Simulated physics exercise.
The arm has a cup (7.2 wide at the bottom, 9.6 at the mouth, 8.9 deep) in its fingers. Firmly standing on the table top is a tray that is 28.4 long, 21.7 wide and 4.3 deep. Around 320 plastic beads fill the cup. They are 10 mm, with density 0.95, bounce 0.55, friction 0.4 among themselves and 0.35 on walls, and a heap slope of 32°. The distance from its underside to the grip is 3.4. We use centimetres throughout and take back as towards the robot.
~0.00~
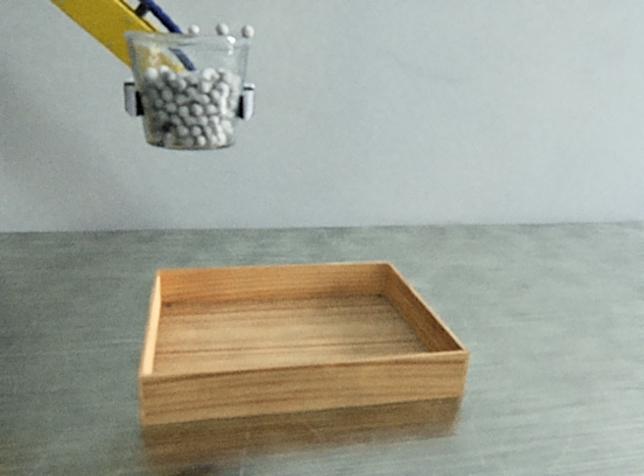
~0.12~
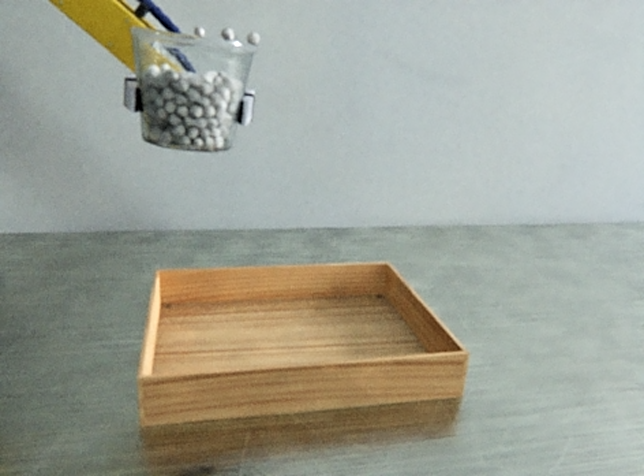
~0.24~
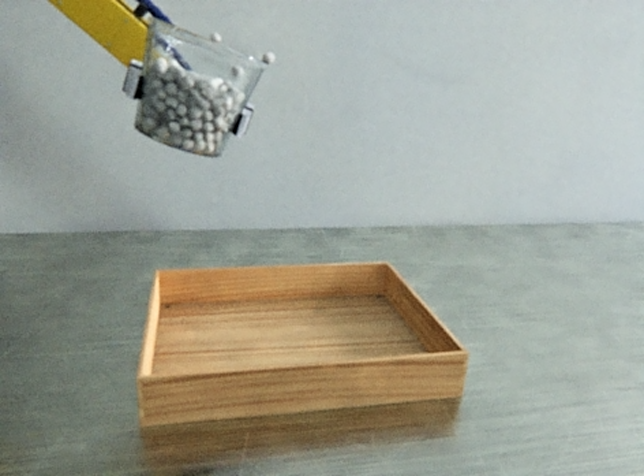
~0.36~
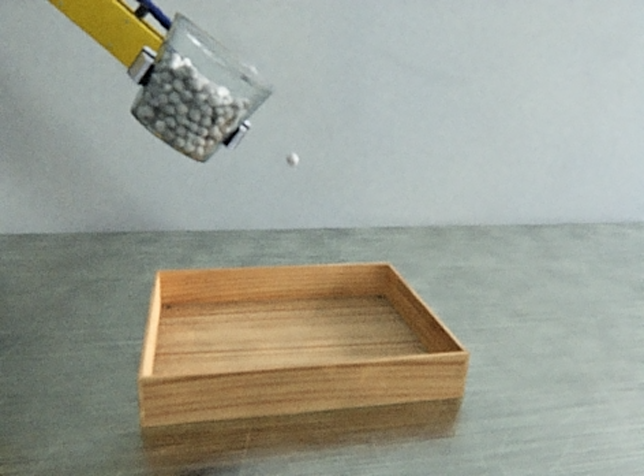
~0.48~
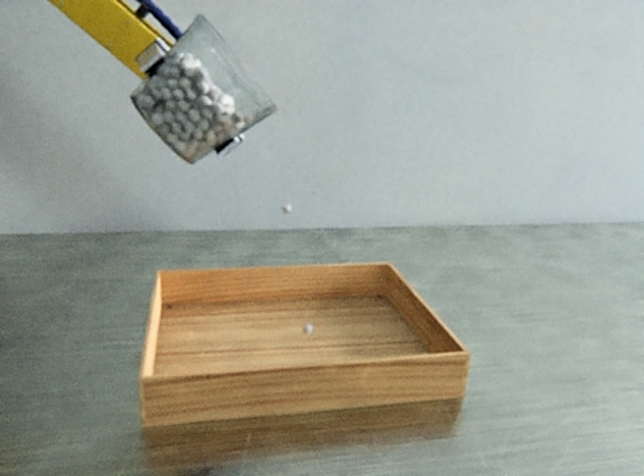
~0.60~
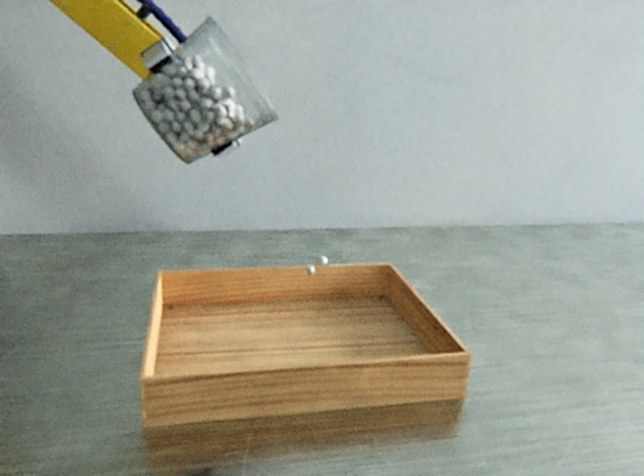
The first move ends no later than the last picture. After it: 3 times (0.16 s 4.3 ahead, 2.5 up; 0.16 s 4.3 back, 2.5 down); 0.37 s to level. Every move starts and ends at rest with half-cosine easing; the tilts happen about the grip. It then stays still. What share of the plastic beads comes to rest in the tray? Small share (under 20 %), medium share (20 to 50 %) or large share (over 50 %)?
A medium share.
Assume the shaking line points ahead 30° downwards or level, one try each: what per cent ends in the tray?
Roughly 10 per cent, then 25 per cent.
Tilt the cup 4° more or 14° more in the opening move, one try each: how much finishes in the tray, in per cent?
About 45 per cent for the first try and 65 per cent for the second.
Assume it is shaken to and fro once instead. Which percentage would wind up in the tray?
About 15 per cent in that case.
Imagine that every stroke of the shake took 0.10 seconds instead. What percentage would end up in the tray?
Then roughly 70 percent.
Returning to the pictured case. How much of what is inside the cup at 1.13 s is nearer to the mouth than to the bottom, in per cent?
Something like 55 percent sits in that half.
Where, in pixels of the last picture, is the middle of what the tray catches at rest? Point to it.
Approximately (330, 336) in pixels.
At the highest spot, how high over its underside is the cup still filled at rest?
Roughly 8.0 cm.
After 1.13 s, tilted 54° forward, highest piece 29 above the table; 271 in the cup, 41 in the tray, 8 in flight or on a rim.
After 1.66 s, tilted 44° forward, highest piece 26 above the table; 195 in the cup, 119 in the tray, 6 in flight or on a rim.
After 2.13 s, level, highest piece 30 above the table; 195 in the cup, 124 in the tray, 1 on the table or floor.
After 3.18 s, level, highest piece 30 above the table; 195 in the cup, 124 in the tray, 1 on the table or floor.
At rest, 195 in the cup, 124 in the tray, 1 on the table or floor. That is 39 % in the tray.
